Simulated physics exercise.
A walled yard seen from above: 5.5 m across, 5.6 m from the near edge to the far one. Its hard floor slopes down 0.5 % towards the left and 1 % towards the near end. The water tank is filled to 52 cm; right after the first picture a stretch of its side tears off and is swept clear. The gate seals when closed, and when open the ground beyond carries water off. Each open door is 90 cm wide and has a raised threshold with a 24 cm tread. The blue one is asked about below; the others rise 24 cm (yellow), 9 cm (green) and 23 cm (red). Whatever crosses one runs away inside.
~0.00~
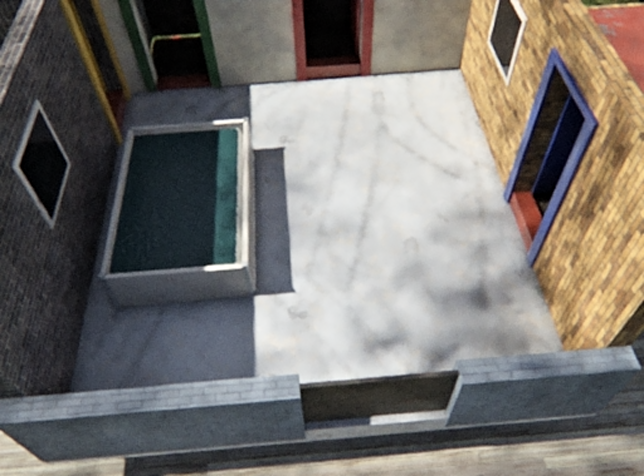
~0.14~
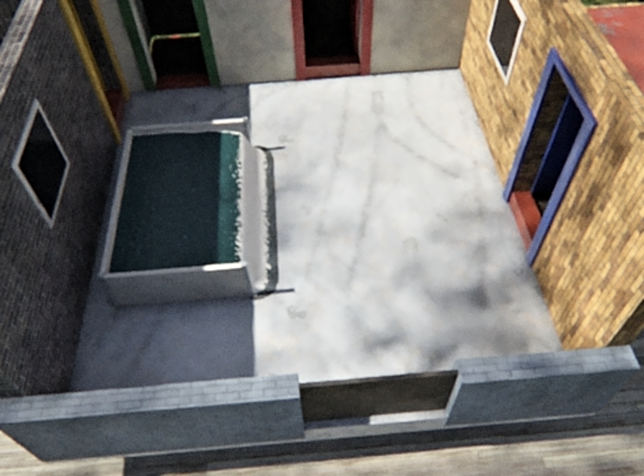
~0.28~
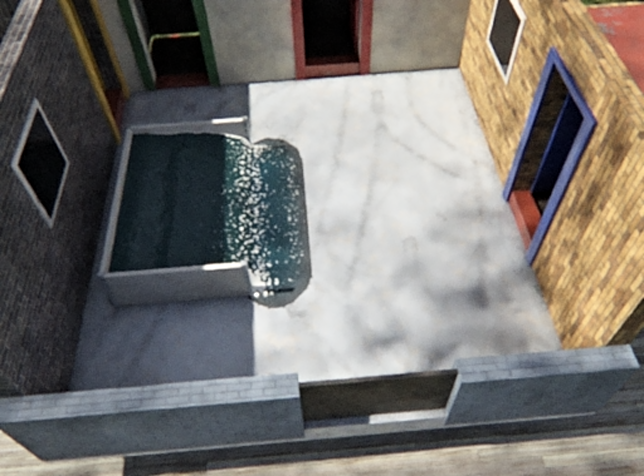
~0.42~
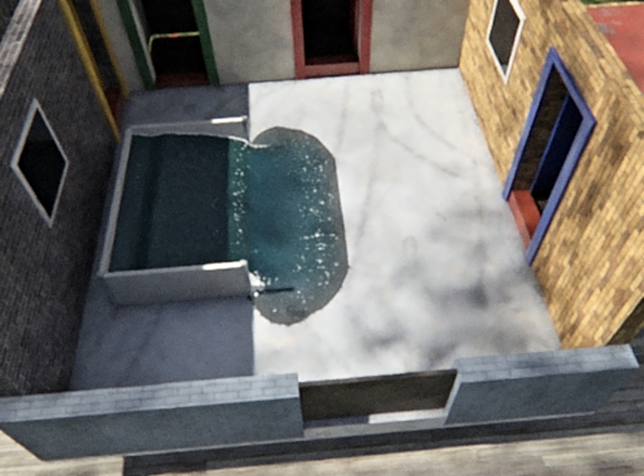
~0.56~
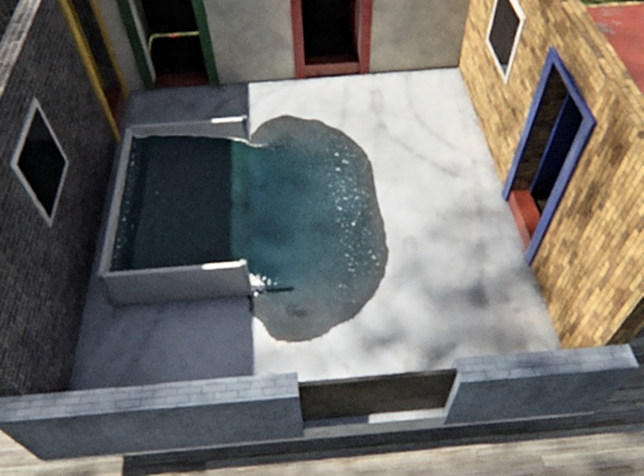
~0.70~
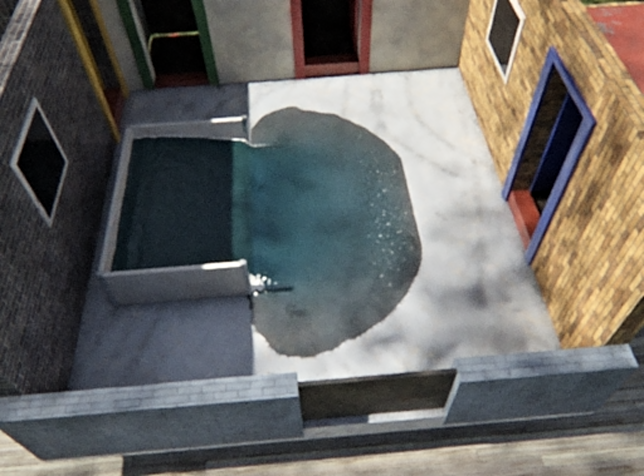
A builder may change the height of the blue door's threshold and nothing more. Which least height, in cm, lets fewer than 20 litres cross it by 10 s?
At least 21 cm or so.
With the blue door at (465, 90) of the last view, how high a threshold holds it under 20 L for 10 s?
About 12.5 cm.
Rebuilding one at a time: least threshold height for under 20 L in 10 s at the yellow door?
About 7.5 cm at yellow.
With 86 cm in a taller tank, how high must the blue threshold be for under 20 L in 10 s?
Then roughly 37 cm.
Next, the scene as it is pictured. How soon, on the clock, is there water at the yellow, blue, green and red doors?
Yellow 6.0 s, blue 1.1 s, green 5.0 s, red 1.8 s.
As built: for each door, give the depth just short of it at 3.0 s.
In cm: Yellow 0, blue 19, green 0, red 3.
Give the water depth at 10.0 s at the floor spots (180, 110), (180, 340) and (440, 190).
Roughly 9, 10 and 3 cm, in turn.
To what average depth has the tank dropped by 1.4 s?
About 23 cm.
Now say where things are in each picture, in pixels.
The water tank at (183, 194) is whole and still, 52 cm deep; the blue door at (540, 175) is dry, in the first picture.
Water pours out at (247, 207) and has run 0.3 m, to (270, 287); about 7 cm deep outside, 52 cm at the back, in the second picture.
The front is at (303, 279), 0.7 m from the gap at (247, 208); 1.7 m2 of floor is wet, 52 cm left at the back, in the third picture.
The gap is at (247, 209), the front 1.2 m out at (341, 268); the back of the water tank holds 50 cm, in the fourth picture.
Water pours out at (246, 208) and has run 1.7 m, to (381, 252); about 7 cm deep outside, 43 cm at the back, in the fifth picture.
The gap is at (246, 208), the front 2.1 m out at (414, 249); the back of the water tank holds 45 cm; 1.4 m in a straight line remain to the blue door at (538, 174), in the sixth picture.
After 1.4 s water covers 50 % of the floor; 24 cm at the blue door, 0 litres in over its 22 cm threshold.
After 3.0 s water covers 65 % of the floor, deepest (30 cm) near (561, 367); 19 cm at the blue door, 12 litres in over its 22 cm threshold.
After 10.0 s water covers 100 % of the floor, deepest (18 cm) near (82, 322); 3 cm at the blue door, 13 litres in over its 22 cm threshold.
At the blue door as built, the water arrived by 1.2 s and peaked near 28 cm at 1.8 s.
With a threshold of 18.5 cm, 34 litres would have come in within the 10 s; with 24.5 cm, 5 litres. So under 20 litres takes about 21 cm.
